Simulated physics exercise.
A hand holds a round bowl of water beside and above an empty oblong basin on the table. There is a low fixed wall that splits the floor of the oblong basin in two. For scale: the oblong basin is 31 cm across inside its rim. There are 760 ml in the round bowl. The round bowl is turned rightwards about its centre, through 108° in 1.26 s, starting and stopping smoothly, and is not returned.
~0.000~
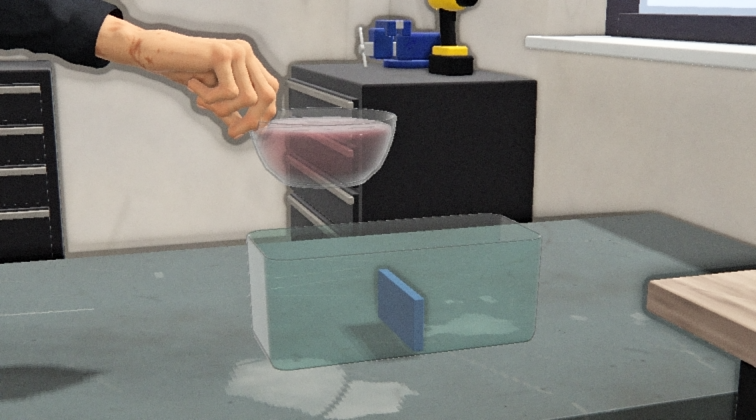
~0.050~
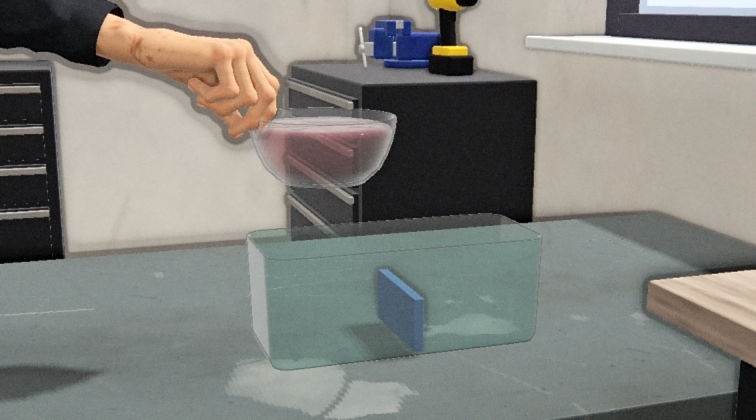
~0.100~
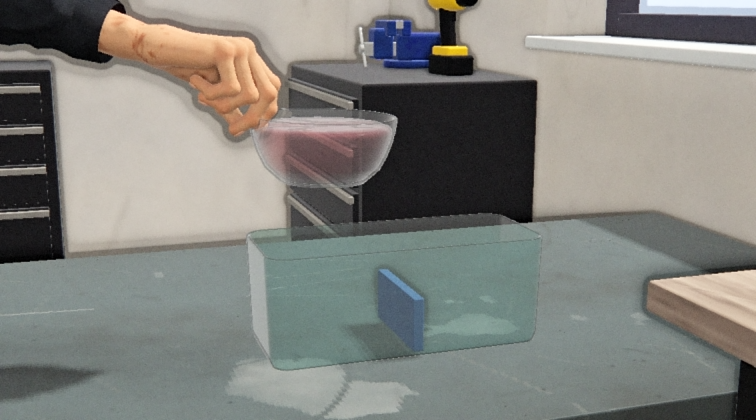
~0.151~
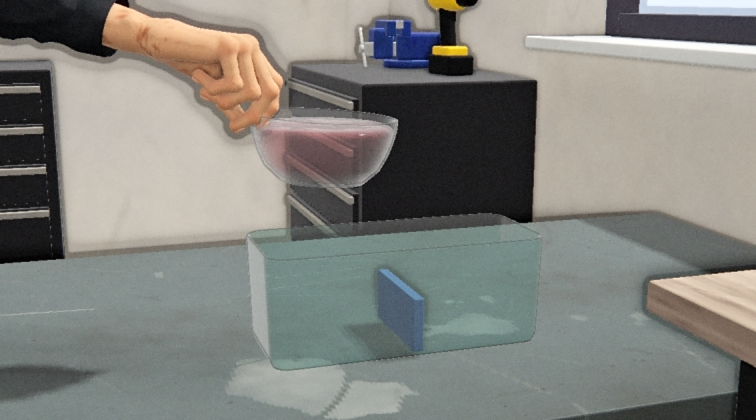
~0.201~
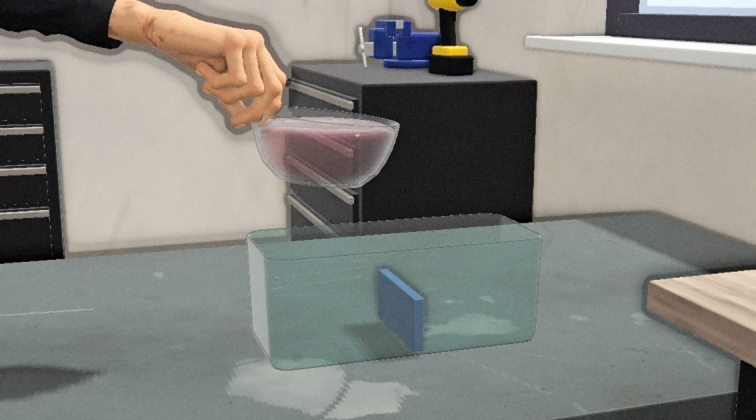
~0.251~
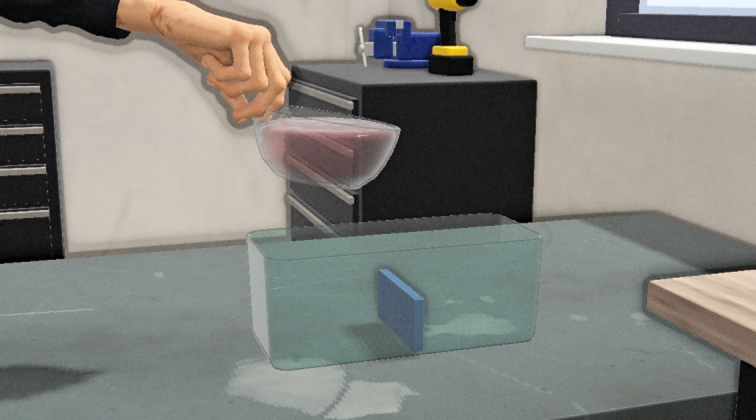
In a workshop, a hand held a clear round bowl of reddish liquid above a see-through oblong basin with a blue upright piece inside, then slowly tilted the bowl slightly to the right.
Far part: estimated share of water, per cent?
85 per cent.
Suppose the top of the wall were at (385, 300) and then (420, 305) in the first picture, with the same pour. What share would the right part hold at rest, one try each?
In order, 85 and 60 per cent.
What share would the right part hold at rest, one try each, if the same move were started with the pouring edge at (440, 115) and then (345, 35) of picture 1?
Roughly 95 per cent the first time and 65 per cent the second.
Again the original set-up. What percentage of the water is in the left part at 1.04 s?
Roughly 10 in a hundred.
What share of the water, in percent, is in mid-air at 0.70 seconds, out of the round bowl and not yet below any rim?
Some 30 per cent, I reckon.
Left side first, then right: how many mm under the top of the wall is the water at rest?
Left about 54 mm, while the right is about 22 mm.
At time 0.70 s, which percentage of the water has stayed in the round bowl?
Roughly 40 per cent.
Then, 0.70 s in, the tilt is 64° and 41 per cent is still to pour, 1 is left of the wall and 29 right of it.
Then, 1.04 s in, the tilt is 100° and 2 per cent is still to pour, 11 is left of the wall and 85 right of it.
Then, 1.38 s in, the tilt is 108° and 0 per cent is still to pour, 15 is left of the wall and 85 right of it.
Then, 1.76 s in, the tilt is 108° and 0 per cent is still to pour, 15 is left of the wall and 85 right of it.
Finally, 15 per cent lies left of the wall, 85 right of it and 0 outside.
